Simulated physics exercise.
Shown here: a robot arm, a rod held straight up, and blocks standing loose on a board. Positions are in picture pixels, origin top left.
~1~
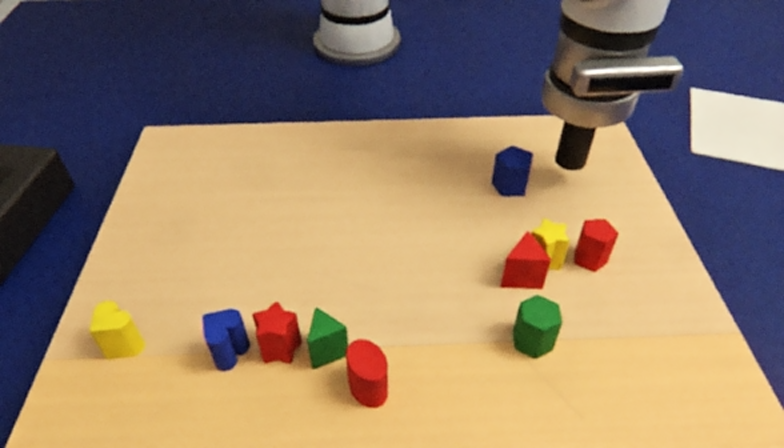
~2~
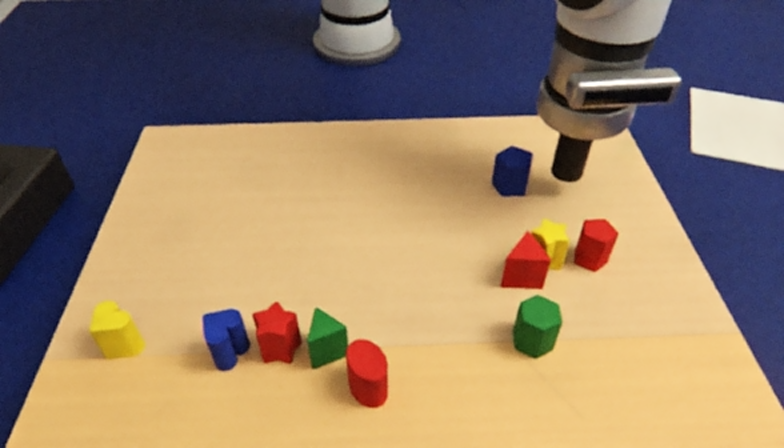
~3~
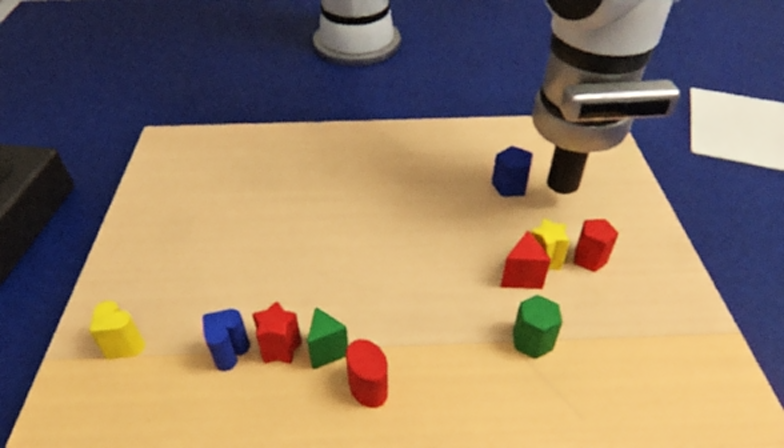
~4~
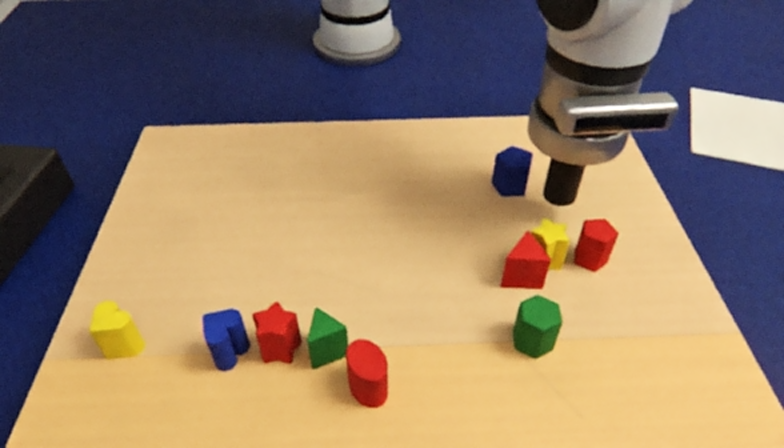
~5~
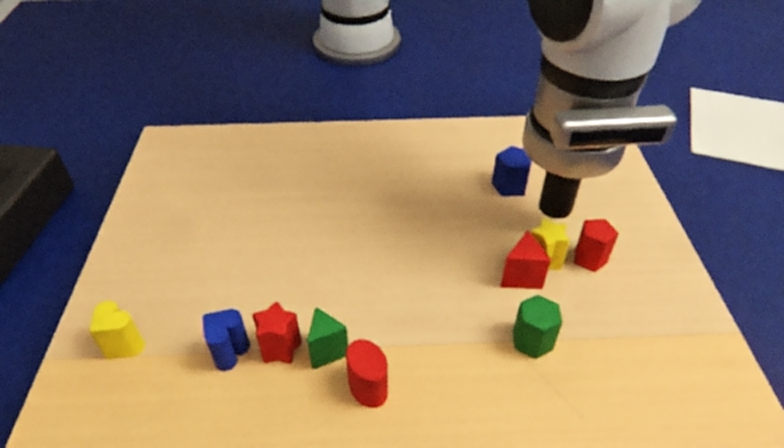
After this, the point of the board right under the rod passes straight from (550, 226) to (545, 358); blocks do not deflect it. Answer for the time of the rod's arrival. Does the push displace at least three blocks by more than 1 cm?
That would be a yes.
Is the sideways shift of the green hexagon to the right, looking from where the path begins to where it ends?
My answer is yes.
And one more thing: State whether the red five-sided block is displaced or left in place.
The red five-sided block will stay where it is.
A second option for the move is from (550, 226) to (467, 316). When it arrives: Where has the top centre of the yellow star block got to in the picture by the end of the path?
The middle of its upper face will lie at (549, 253).
What follows on the original path. One third of the way, rod (554, 247); red triangular piece (518, 264); yellow star block (546, 256).
Two thirds of the way, rod (553, 291); red triangular piece (496, 285), turned 30° clockwise; green hexagon (534, 326), turned 10° anticlockwise; yellow star block (529, 292), turned 40° clockwise.
At the end, rod (551, 341); red triangular piece (489, 286), turned 55° clockwise; green hexagon (521, 348), turned 40° anticlockwise; yellow star block (518, 310), turned 90° clockwise; red five-sided block not moved.
